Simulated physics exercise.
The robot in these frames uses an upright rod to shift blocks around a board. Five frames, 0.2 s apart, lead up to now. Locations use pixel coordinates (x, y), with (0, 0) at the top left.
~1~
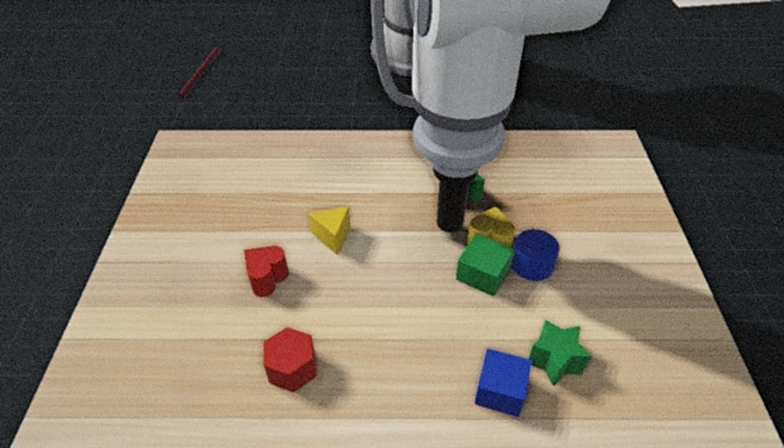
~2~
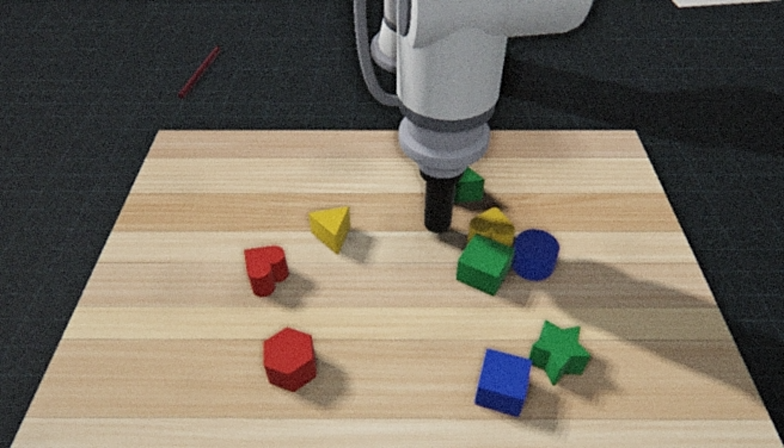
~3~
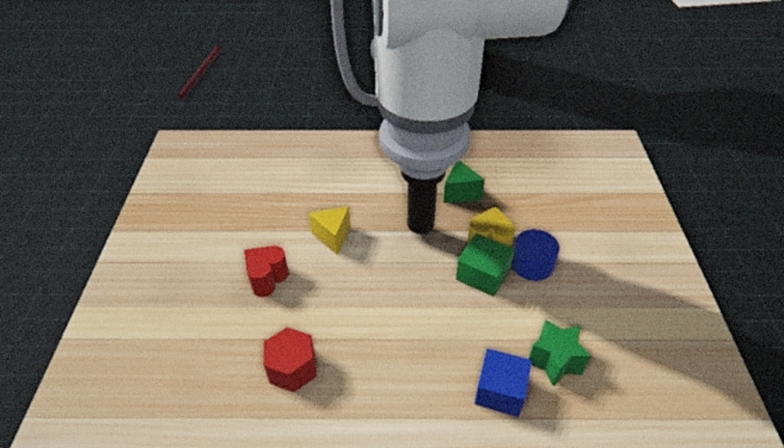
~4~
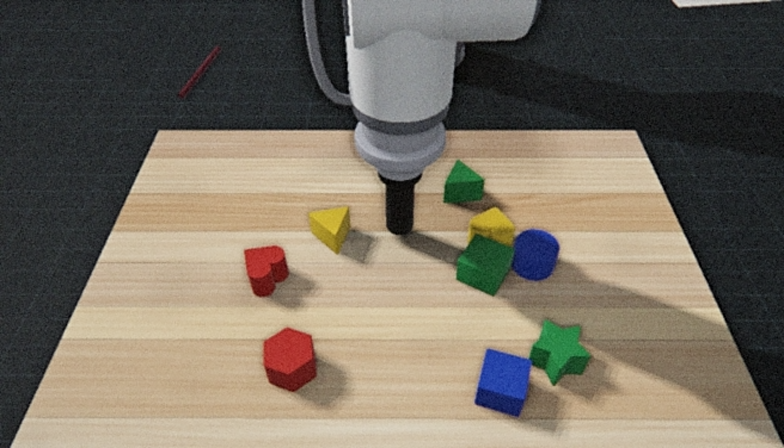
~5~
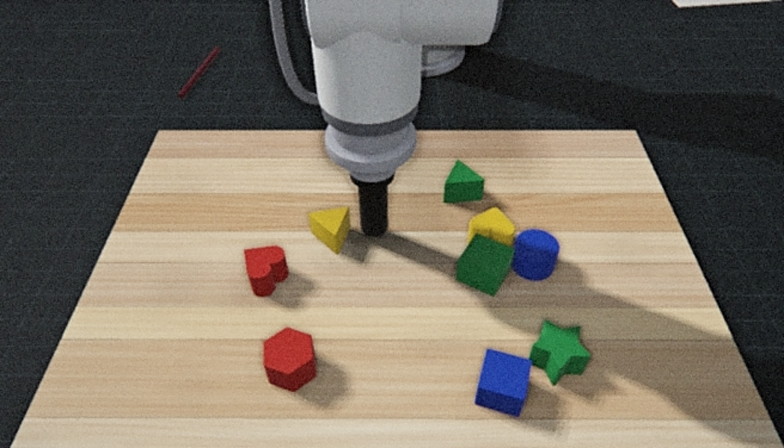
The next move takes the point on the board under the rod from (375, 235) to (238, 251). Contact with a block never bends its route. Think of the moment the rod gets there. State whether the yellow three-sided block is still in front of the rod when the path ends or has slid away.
Final position: Ahead.
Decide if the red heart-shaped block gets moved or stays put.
The red heart-shaped block will stay where it is.
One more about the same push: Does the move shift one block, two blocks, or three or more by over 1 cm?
That's one.
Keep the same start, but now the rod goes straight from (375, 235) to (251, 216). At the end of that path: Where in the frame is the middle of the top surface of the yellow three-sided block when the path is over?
The middle of the upper face of the yellow three-sided block will lie at about (291, 224) in the picture.
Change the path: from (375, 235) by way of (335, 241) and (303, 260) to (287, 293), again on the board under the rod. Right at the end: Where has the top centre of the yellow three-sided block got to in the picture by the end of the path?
Its top middle: (283, 224).
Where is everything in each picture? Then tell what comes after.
In the first picture, rod's lower end at (450, 224); red heart-shaped block at (262, 259); yellow three-sided block at (331, 218).
In the second picture, rod at (437, 225); blocks still.
In the third picture, rod at (421, 226); blocks still.
In the fourth picture, rod at (400, 227); blocks still.
In the fifth picture, rod at (374, 228); red heart-shaped block at (262, 259); yellow three-sided block at (331, 218).
What follows on the original path. One third of the way, rod at (329, 233); yellow three-sided block at (300, 221).
Two thirds of the way, rod at (282, 239); yellow three-sided block at (252, 226).
At the end, rod at (236, 244); red heart-shaped block still; yellow three-sided block at (204, 232).
